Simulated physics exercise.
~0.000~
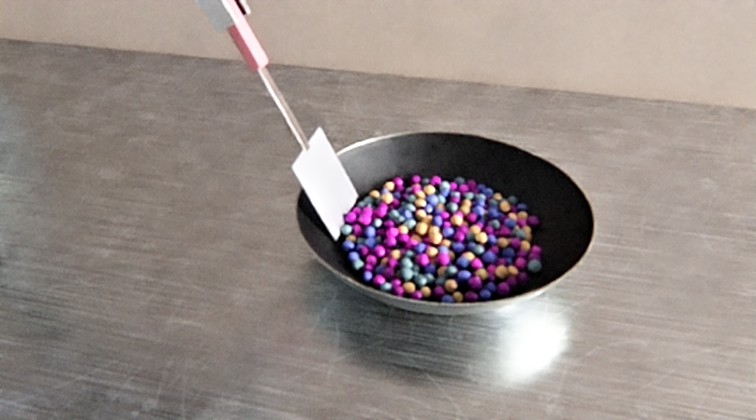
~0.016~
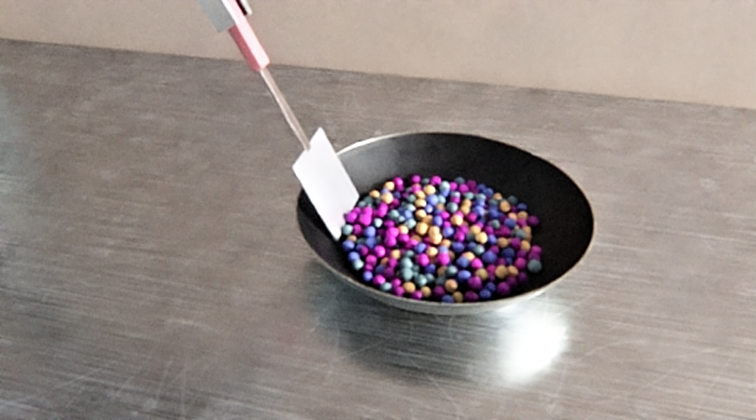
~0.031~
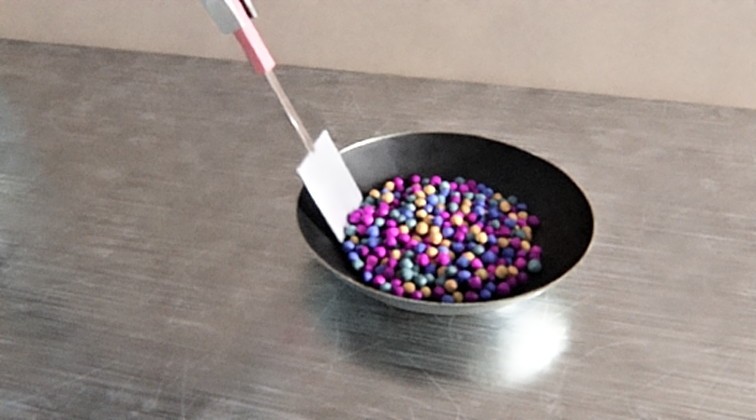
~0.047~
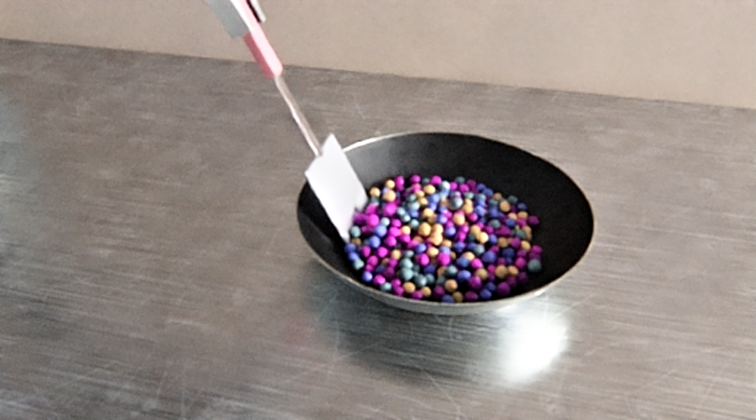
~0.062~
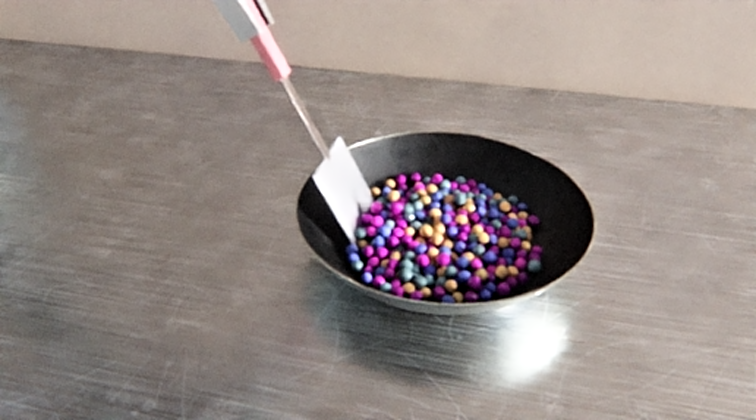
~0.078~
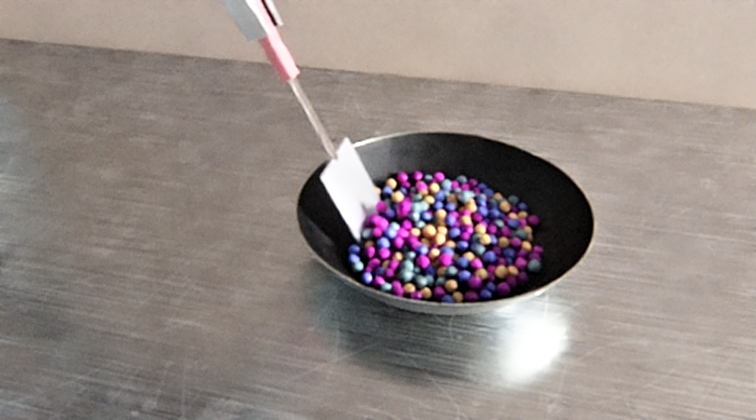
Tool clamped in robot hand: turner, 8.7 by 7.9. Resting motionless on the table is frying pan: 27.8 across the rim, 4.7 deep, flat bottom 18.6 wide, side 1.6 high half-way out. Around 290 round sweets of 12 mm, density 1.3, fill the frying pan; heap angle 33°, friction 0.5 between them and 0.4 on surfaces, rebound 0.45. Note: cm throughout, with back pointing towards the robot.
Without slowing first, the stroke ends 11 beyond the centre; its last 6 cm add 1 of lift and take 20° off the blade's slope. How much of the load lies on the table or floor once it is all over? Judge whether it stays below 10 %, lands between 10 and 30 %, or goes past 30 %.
It lands between 10 and 30 %.
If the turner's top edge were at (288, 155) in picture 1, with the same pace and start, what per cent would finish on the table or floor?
Some 10 per cent.
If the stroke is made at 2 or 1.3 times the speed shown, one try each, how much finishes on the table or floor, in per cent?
Around 35 per cent and around 20 per cent.
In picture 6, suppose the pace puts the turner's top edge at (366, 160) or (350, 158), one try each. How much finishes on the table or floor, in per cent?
That comes to some 30 and some 30 percent, in that order.
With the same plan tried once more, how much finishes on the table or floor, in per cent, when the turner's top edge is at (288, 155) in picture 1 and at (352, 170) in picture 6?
35 %.
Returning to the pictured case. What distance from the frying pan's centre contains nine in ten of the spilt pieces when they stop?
That's near 25 cm.
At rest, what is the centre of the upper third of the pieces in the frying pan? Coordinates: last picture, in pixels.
Around (525, 234).
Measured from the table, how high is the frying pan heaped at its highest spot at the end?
About 6.0 cm above the table.
After 0.22 s, sloping 64°, highest piece 4 above the table; 291 in the frying pan.
After 0.35 s, sloping 59°, highest piece 5 above the table; 291 in the frying pan.
After 0.62 s, sloping 44°, highest piece 6 above the table; 250 in the frying pan, 39 on the table or floor, 2 on the blade or in flight.
After 1.67 s, sloping 44°, highest piece 6 above the table; 250 in the frying pan, 41 on the table or floor.
At rest, 250 in the frying pan, 41 on the table or floor. That is 14 % on the table or floor.
